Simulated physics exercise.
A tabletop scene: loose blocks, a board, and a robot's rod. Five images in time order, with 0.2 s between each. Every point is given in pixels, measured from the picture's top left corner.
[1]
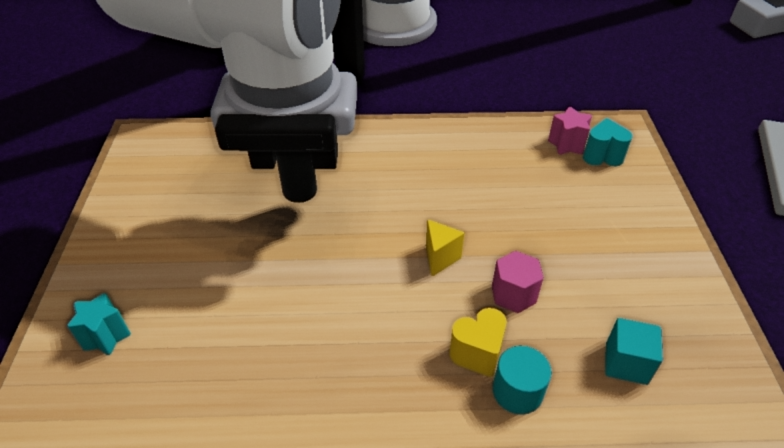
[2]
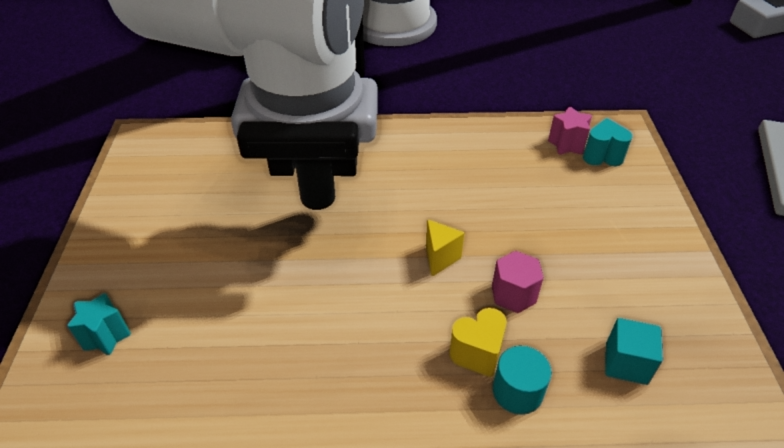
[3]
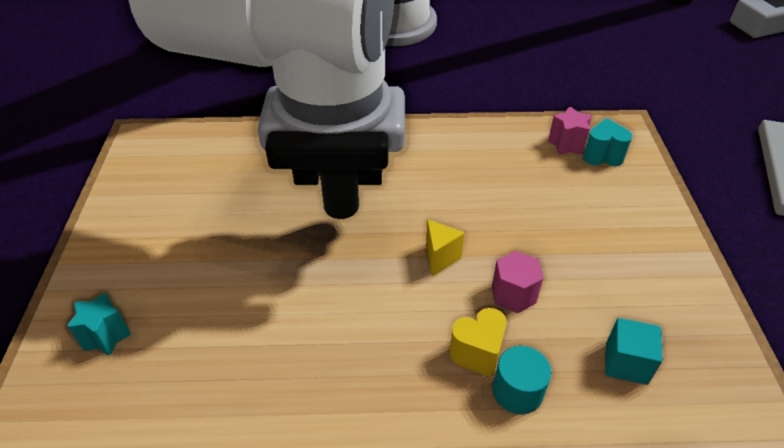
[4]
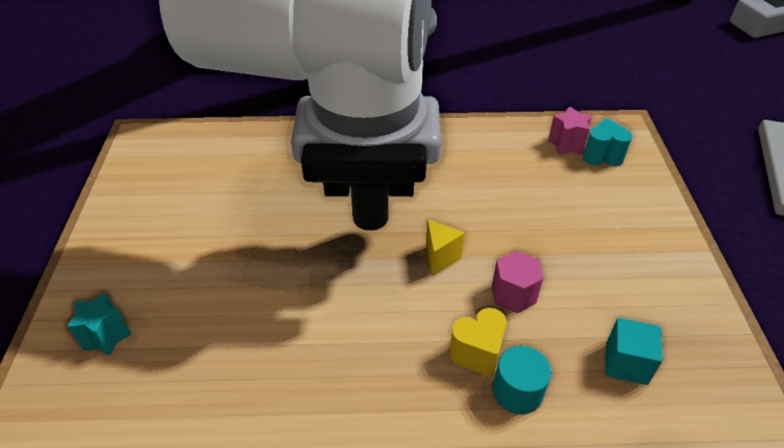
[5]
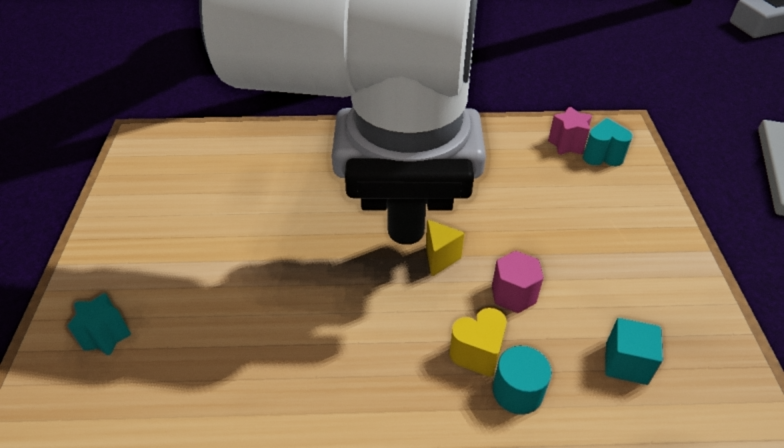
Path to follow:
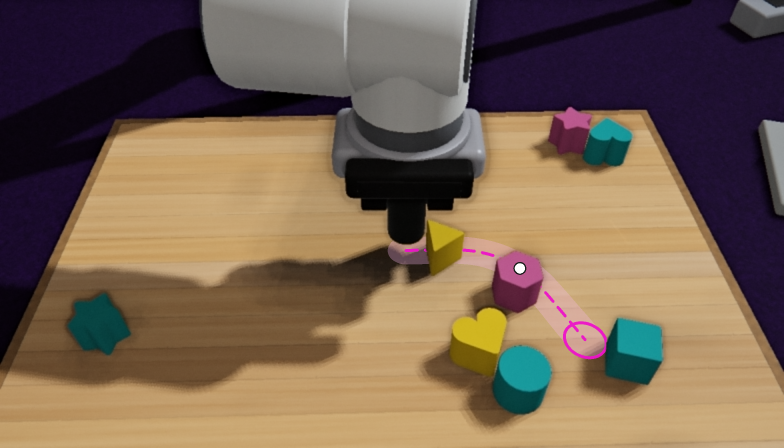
A white and grey robot arm with a black rod reaches over the far edge of a light wooden tabletop, seen from above at a fixed angle. A turquoise star sits at left, a yellow triangular block near the middle, with pink, yellow and turquoise blocks to the right. The arm glides right and slightly nearer, its shadow following, bringing the rod beside the triangle while the blocks stay still.
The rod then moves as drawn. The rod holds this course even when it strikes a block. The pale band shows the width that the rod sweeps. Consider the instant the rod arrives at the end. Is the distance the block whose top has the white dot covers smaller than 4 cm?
It seems not.
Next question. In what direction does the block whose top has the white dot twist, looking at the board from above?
The answer is clockwise.
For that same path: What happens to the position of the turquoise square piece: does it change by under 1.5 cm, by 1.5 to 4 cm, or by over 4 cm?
Goes under 1.5 cm.
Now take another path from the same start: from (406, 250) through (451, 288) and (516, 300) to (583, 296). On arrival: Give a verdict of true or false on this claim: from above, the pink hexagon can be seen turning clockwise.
Answer: False.
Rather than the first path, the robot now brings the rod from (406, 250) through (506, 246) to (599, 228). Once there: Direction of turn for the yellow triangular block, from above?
It rotates clockwise.
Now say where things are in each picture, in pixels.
In the first frame, rod tip (300, 193); block tops, yellow triangular block (442, 234); pink hexagon (520, 268); turquoise square piece (640, 338).
In the second frame, rod (318, 200); blocks unchanged.
In the third frame, rod (342, 208); blocks unchanged.
In the fourth frame, rod (371, 220); blocks unchanged.
In the fifth frame, rod (406, 233); yellow triangular block (442, 234); pink hexagon (520, 268); turquoise square piece (640, 338).
Path on the board, from (406, 250) over (476, 252) and (538, 284) to (585, 340); the dot is on the pink hexagon.
What follows on the original path. One third of the way, rod (479, 234); yellow triangular block (499, 249), turned 95° clockwise; pink hexagon (525, 275), turned 15° anticlockwise.
Two thirds of the way, rod (543, 267); yellow triangular block (511, 268); pink hexagon (542, 293), turned 10° clockwise.
At the end, rod (592, 323); yellow triangular block (511, 268), turned 145° clockwise; pink hexagon (551, 323), turned 95° clockwise; turquoise square piece in place.
